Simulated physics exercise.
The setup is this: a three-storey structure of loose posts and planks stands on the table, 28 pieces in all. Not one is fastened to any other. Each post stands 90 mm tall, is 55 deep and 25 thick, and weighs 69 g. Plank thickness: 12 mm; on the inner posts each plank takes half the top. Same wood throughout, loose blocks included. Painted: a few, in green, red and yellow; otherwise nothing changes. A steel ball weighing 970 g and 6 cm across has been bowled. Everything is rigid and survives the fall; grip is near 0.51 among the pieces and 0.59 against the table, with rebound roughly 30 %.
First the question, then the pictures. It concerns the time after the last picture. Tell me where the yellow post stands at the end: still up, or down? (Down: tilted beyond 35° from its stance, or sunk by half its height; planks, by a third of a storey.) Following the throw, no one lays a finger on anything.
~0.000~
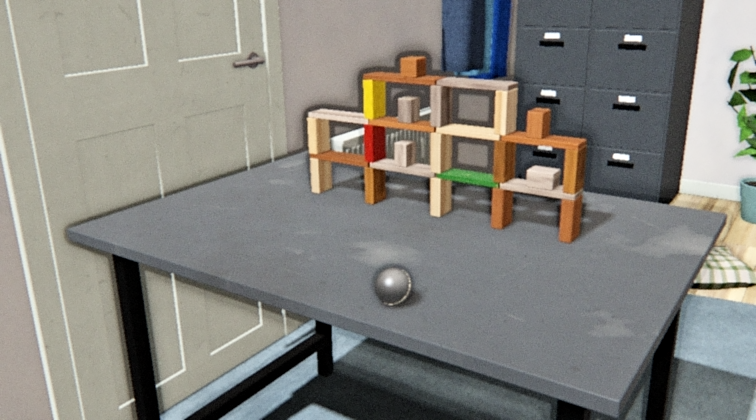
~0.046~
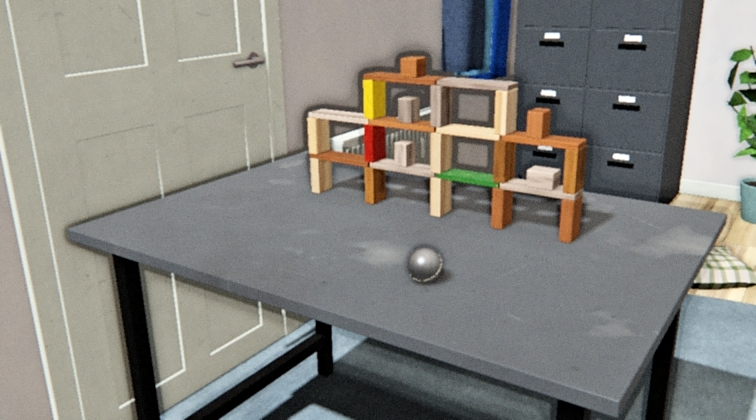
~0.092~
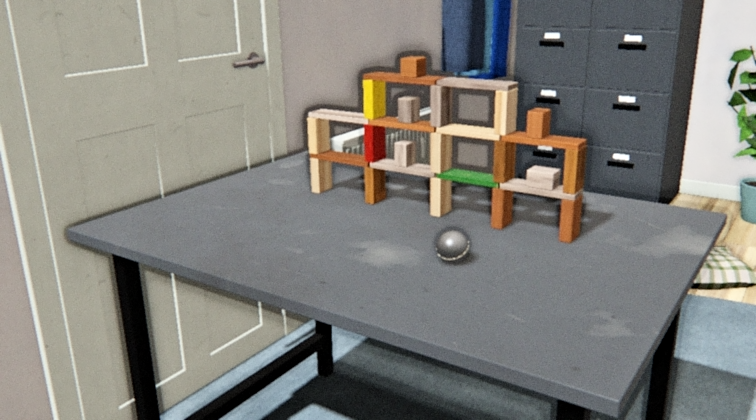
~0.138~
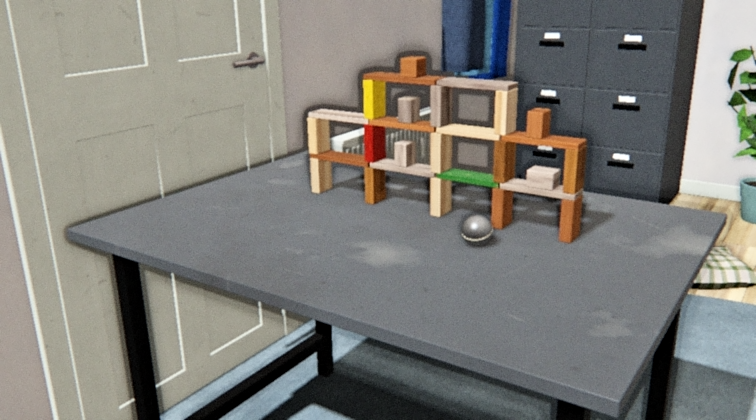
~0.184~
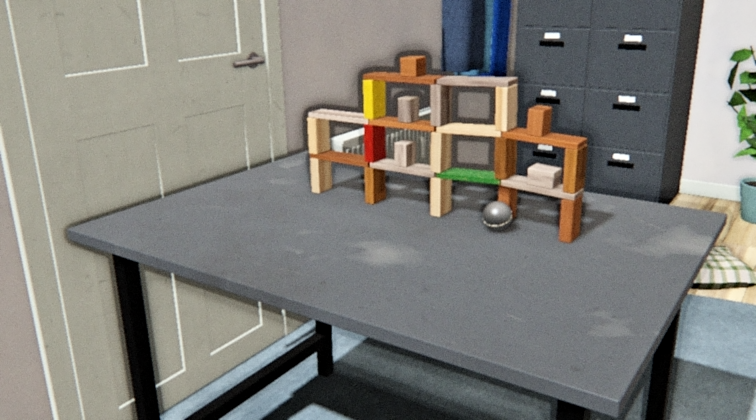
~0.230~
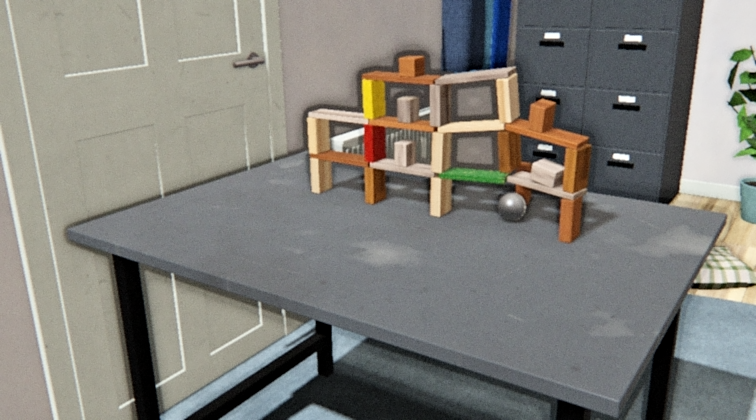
Pretty sure it won't hold.
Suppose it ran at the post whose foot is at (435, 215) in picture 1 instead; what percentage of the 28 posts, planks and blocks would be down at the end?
With that change, 90 in a hundred.
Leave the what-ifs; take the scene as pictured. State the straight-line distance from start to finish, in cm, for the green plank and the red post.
Green 6, red 0.
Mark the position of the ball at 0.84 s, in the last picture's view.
Position: About (610, 324).
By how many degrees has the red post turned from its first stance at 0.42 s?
It's at some 0 degrees.
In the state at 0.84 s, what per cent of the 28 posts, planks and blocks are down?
By then 55 %.
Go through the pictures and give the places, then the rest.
In the first frame (places mark the middle of the side facing us), ball (393, 286) 38 cm from contact, 2.2 m/s; yellow post (379, 99); green plank (472, 175); red post (380, 142); nothing disturbed.
The second frame shows ball (424, 265) 28 cm from contact, 2.2 m/s; yellow post (379, 99).
The third frame shows ball (452, 247) 17 cm from contact, 2.2 m/s; yellow post (379, 99).
The fourth frame shows ball (477, 230) 7 cm from contact, 2.2 m/s; yellow post (379, 99).
The fifth frame shows ball (497, 216) after contact, 1.6 m/s; yellow post (379, 99); green plank (472, 173) shifted 5 mm; steepest lean 4°, the post at (503, 203); 9 disturbed, none down.
The sixth frame shows ball (512, 207) after contact, 1.6 m/s; yellow post (379, 98); green plank (474, 173) shifted 14 mm; red post (379, 142); steepest lean 12°, the post at (521, 190); 12 disturbed, none down.
After 0.42 s, ball still moving; 11 of the 28 pieces down; yellow post unmoved; green plank leaning 38°, 44 mm lower.
After 0.84 s, ball still moving; 16 of the 28 pieces down; yellow post leaning 59°; green plank leaning 34°, 50 mm lower.
At rest (1.7 s), ball rolling away; 16 of the 28 pieces down; yellow post upside down; green plank leaning 27°, 57 mm lower; red post unmoved. As the last picture would show them, middles, yellow post near (403, 179), green plank near (472, 200).
